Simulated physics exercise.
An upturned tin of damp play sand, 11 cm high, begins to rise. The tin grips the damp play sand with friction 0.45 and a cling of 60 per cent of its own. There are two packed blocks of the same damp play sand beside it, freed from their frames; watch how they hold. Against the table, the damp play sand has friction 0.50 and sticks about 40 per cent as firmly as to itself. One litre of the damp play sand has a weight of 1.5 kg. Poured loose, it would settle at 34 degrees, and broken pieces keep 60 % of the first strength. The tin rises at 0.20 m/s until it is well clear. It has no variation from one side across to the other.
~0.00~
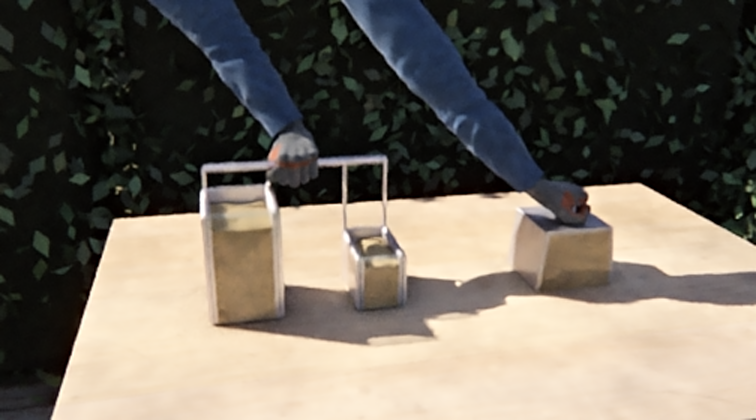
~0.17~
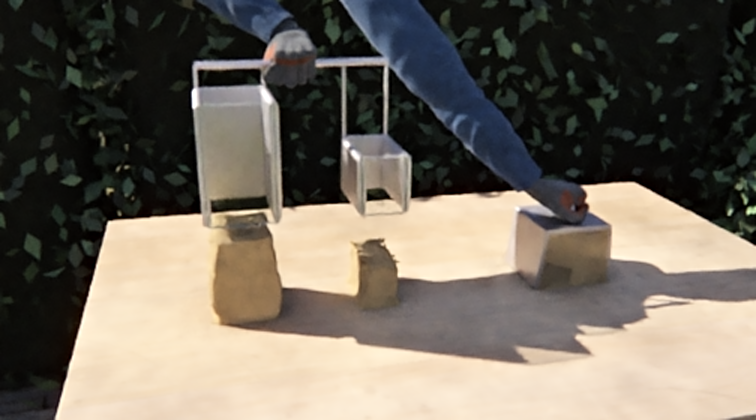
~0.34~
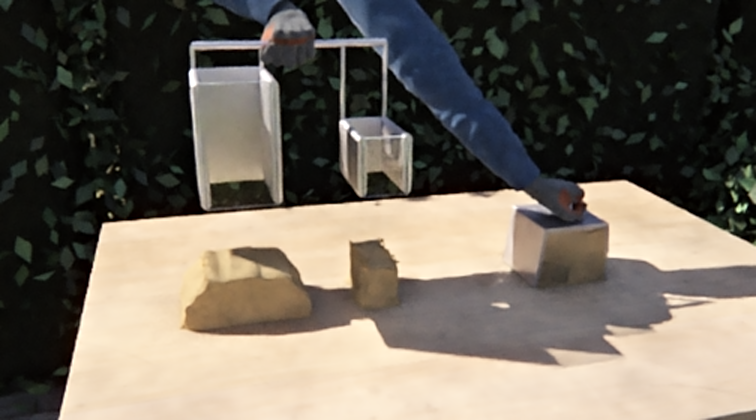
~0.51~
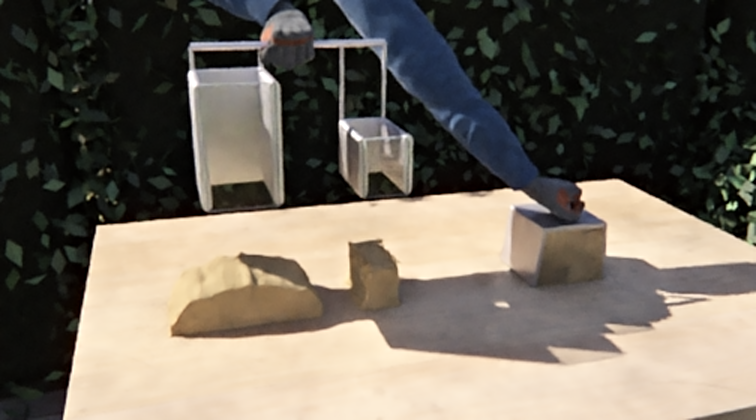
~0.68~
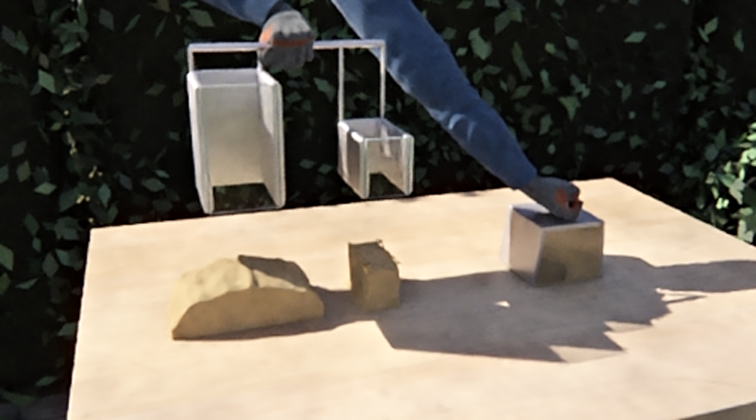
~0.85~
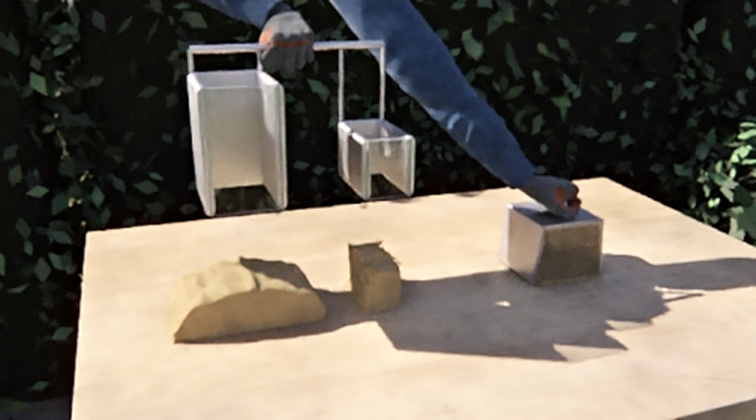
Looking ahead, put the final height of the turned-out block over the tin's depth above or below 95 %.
Lower than 95 % of the tin's depth.
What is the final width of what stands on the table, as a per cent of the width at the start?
About 150 per cent.
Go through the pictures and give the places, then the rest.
The first picture shows top corner of the tin at (610, 231), not yet moved; highest point of the damp play sand at (588, 233); test blocks 17 cm, 8.2 cm high (left to right).
The second picture shows top corner of the tin at (608, 229), not yet moved; highest point of the damp play sand at (586, 232); test blocks 15 cm, 8.2 cm high (left to right).
The third picture shows top corner of the tin at (606, 227), not yet moved; highest point of the damp play sand at (585, 230); test blocks 9.0 cm, 8.2 cm high (left to right).
The fourth picture shows top corner of the tin at (604, 226), not yet moved; highest point of the damp play sand at (583, 229); test blocks 8.2 cm, 8.2 cm high (left to right).
The fifth picture shows top corner of the tin at (602, 225), not yet moved; highest point of the damp play sand at (581, 228); test blocks 8.2 cm, 8.2 cm high (left to right).
The sixth picture shows top corner of the tin at (600, 223), moved 3 mm; highest point of the damp play sand at (556, 231); test blocks 8.2 cm, 8.2 cm high (left to right).
By 1.18 s, the tin is up by 6.6 cm.
By 1.58 s, the tin is up by 15 cm; what stands on the table is 73 % of the tin's depth.
By 1.97 s, the tin is up by 22 cm; what stands on the table is 72 % of the tin's depth.
By 2.37 s, the tin is up by 23 cm; what stands on the table is 72 % of the tin's depth.
By 2.47 s, at the end, the tin is up by 23 cm; what stands on the table is 72 % of the tin's depth.
